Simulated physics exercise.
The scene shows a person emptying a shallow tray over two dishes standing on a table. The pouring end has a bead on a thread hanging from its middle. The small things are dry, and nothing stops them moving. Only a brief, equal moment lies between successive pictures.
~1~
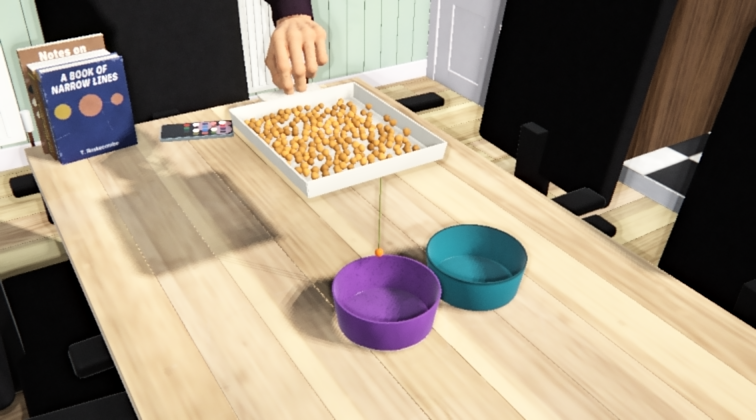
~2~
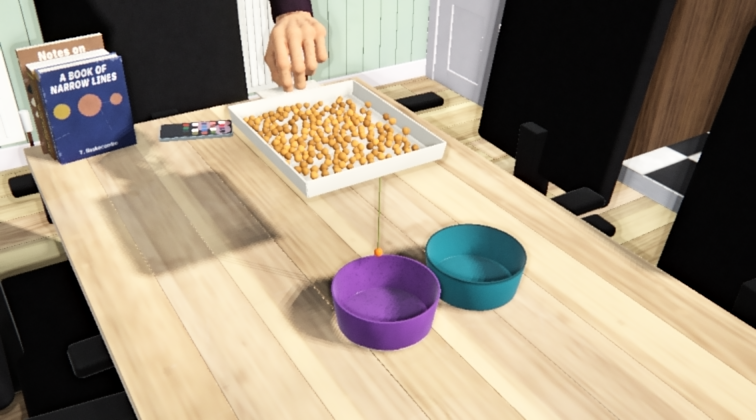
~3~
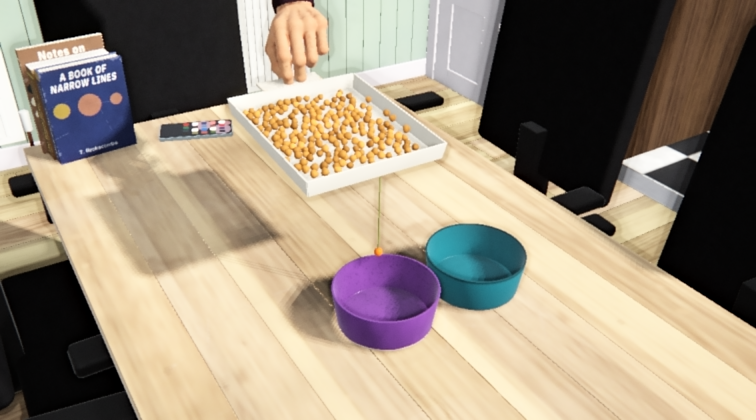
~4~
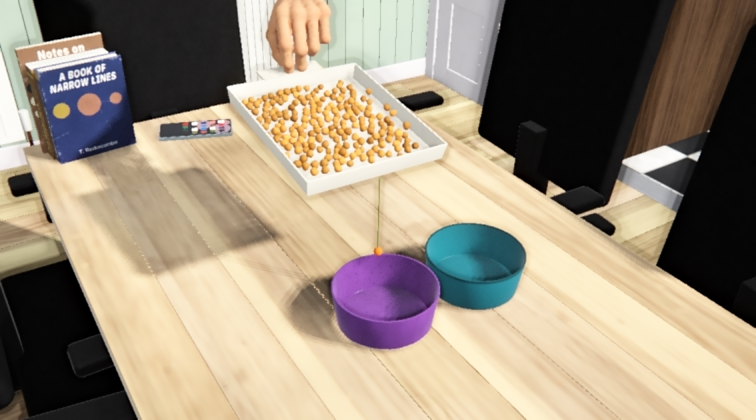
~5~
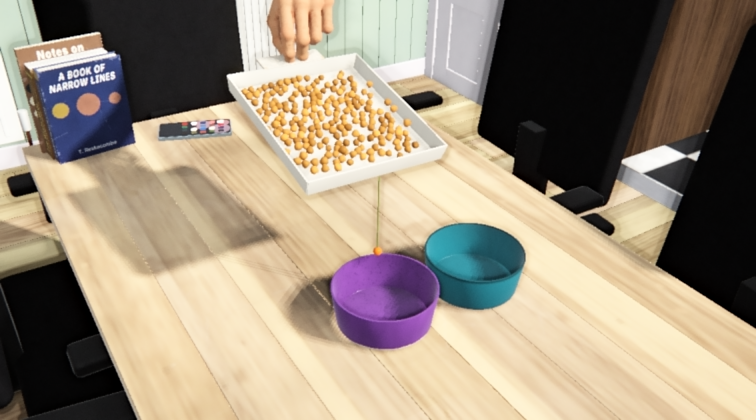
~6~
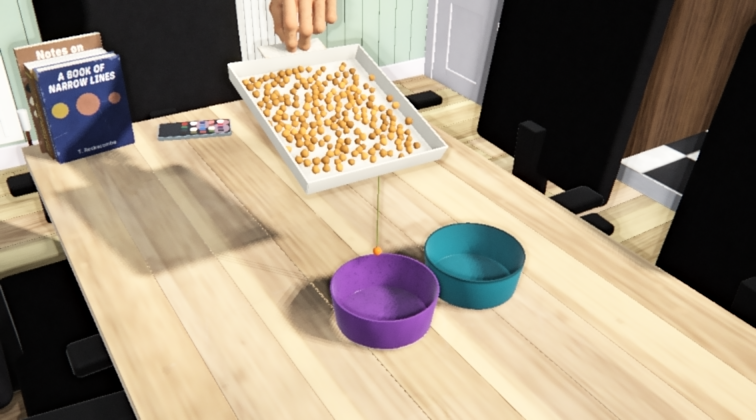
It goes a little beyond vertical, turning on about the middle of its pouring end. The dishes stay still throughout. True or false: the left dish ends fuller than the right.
True.
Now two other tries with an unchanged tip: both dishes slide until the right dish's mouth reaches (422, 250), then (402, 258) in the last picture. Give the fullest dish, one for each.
First try: The rightmost dish; second try: The rightmost dish.
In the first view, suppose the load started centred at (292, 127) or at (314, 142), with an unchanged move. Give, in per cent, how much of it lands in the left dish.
Around 60 then around 60 per cent.
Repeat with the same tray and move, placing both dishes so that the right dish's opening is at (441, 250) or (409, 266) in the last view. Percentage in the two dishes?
About 70 in a hundred, then about 60 in a hundred.
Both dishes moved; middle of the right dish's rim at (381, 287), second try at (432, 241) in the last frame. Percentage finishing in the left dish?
First position: Some 0 %; second position: Some 10 %.
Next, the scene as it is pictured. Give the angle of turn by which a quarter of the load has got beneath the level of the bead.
Approx. 105° from level.
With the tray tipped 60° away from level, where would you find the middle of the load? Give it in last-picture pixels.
Look around (373, 129) in the last picture.
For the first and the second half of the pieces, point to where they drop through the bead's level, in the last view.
Points: About (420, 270), then about (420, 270).
Soon, tray tipped steeply; nearly all on the tray; a stray few in the left dish.
A while on, tray tipped right over; most on the tray; a stray few in the left dish; a stray few in the right dish; a stray few outside both; about a quarter in the air.
Towards the end, tray tipped past a quarter turn; about half in the left dish; about a quarter in the right dish; about a quarter outside both; a stray few in the air.
Finally, tray tipped past a quarter turn; about half in the left dish; about a quarter in the right dish; about a quarter outside both; a stray few in the air.
